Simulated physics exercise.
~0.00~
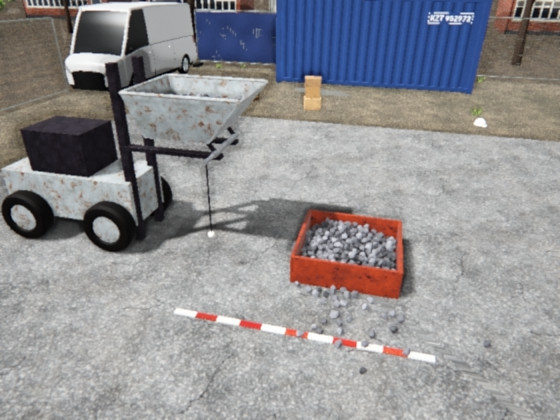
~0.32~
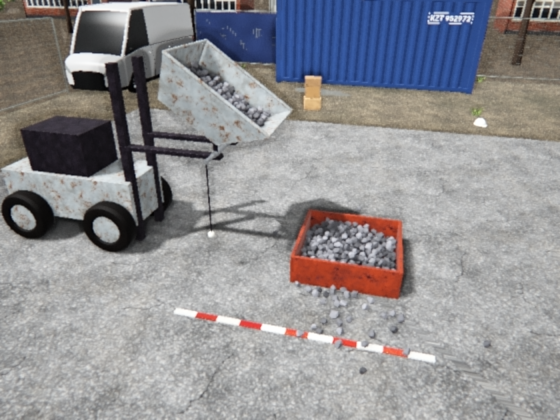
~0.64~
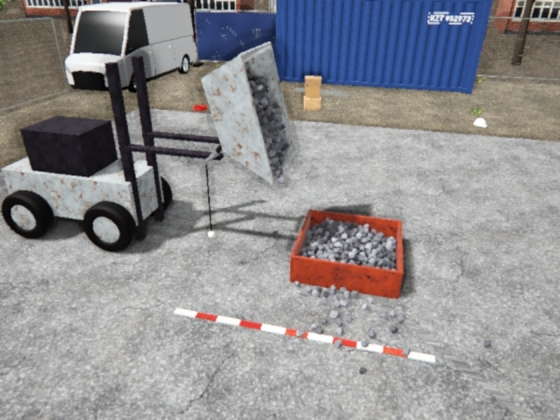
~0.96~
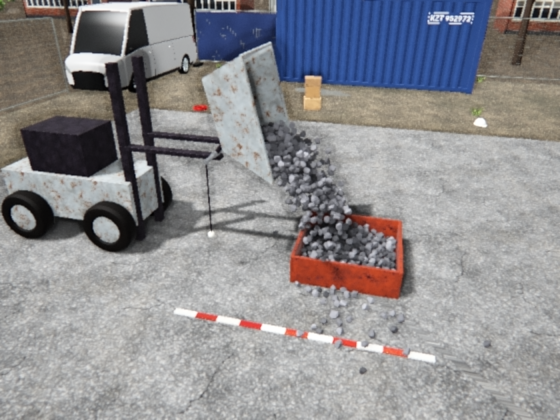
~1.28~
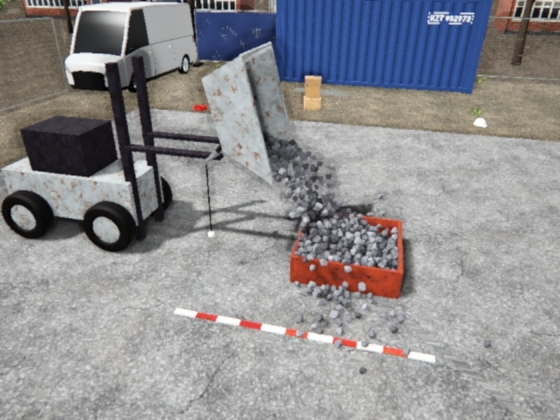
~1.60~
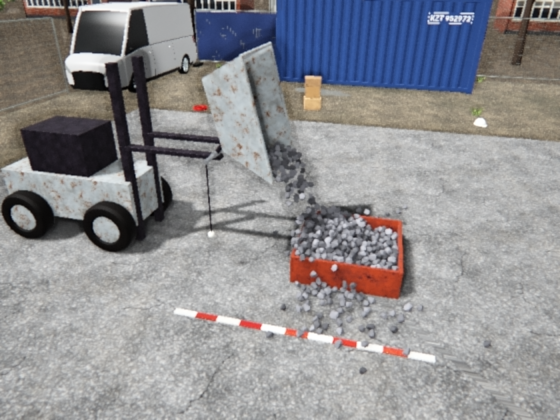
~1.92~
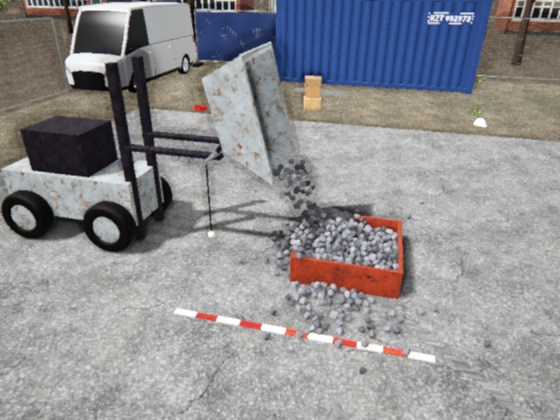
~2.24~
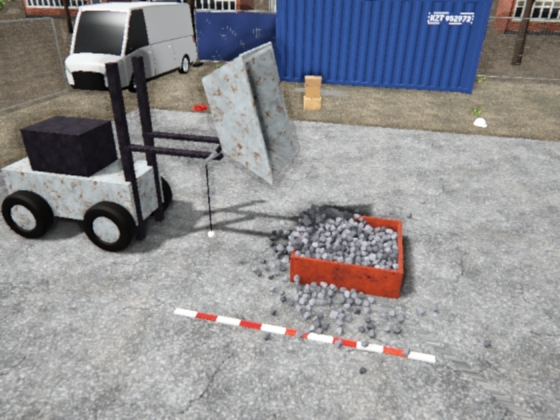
A forklift's skip tips and pours gray stones into a red bin, some spilling around.
